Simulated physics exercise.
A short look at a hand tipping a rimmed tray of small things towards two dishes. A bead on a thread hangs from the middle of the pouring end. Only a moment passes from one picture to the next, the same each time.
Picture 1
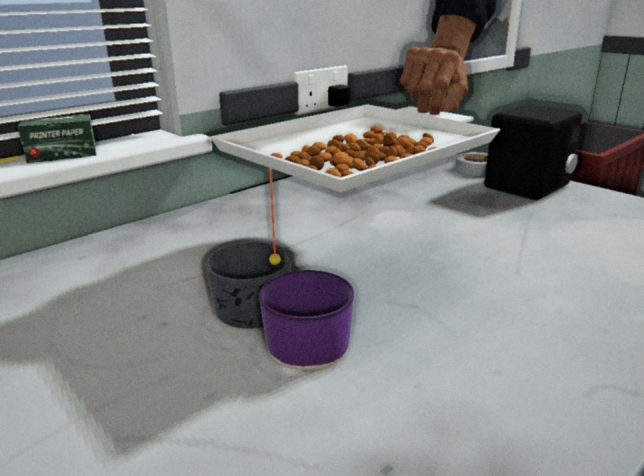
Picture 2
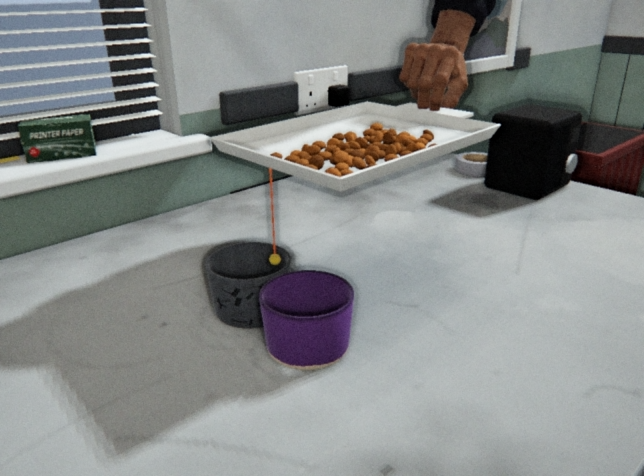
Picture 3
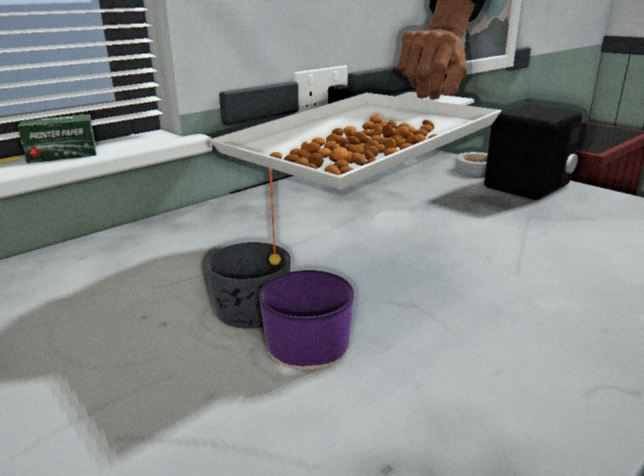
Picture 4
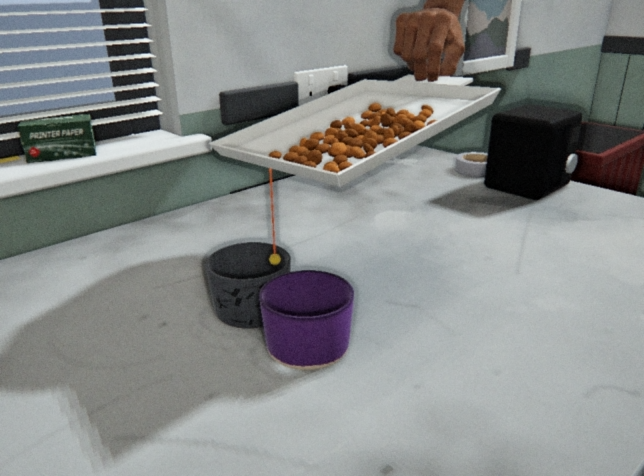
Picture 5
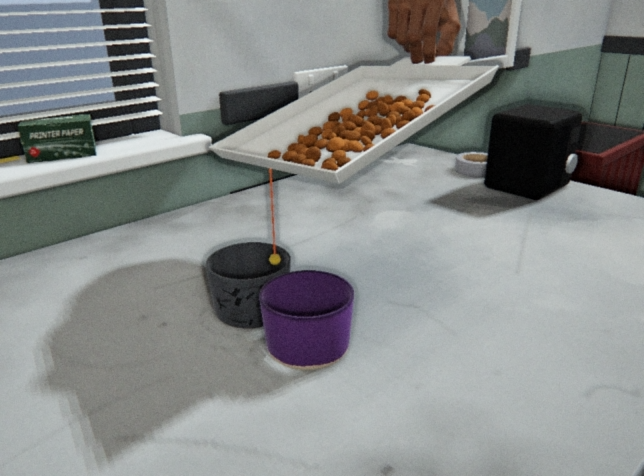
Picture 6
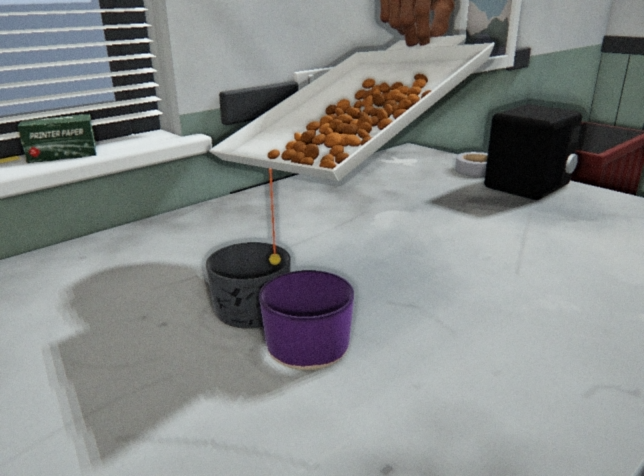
On a pale marble counter, a hand holds a white rimmed tray of small brown pieces level, near a dark dish and a purple one. The hand then rises, tilting the tray steadily towards its lower left corner, while the pieces shift slightly and the bead hangs still on its thread.
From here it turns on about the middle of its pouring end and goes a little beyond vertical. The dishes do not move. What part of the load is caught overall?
They take less than half between them.
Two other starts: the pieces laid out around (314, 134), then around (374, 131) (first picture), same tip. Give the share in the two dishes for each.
About 40 and 20 per cent.
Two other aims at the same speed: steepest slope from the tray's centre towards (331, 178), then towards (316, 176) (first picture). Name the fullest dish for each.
At the first place the right-hand dish, at the second the right dish.
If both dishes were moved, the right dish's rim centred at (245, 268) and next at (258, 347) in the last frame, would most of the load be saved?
The first try: Most of it. The second: Not half.
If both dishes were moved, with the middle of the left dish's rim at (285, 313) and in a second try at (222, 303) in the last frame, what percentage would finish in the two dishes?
In turn 10 and 30 in a hundred.
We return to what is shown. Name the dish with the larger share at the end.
Fuller: The dish on the left.
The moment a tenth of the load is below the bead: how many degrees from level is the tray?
Near 70 degrees.
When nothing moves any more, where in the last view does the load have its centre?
At about (207, 320).
Just after the last frame, tray tipped steeply; roughly two thirds on the tray; just a few outside both; roughly a third in the air.
A moment on, tray tipped past a quarter turn; just a few in the right dish; roughly a third in the left dish; roughly two thirds outside both; about a tenth in the air.
Further on, tray tipped past a quarter turn; just a few in the right dish; roughly a third in the left dish; roughly two thirds outside both.
When it is over, tray tipped past a quarter turn; just a few in the right dish; roughly a third in the left dish; roughly two thirds outside both.
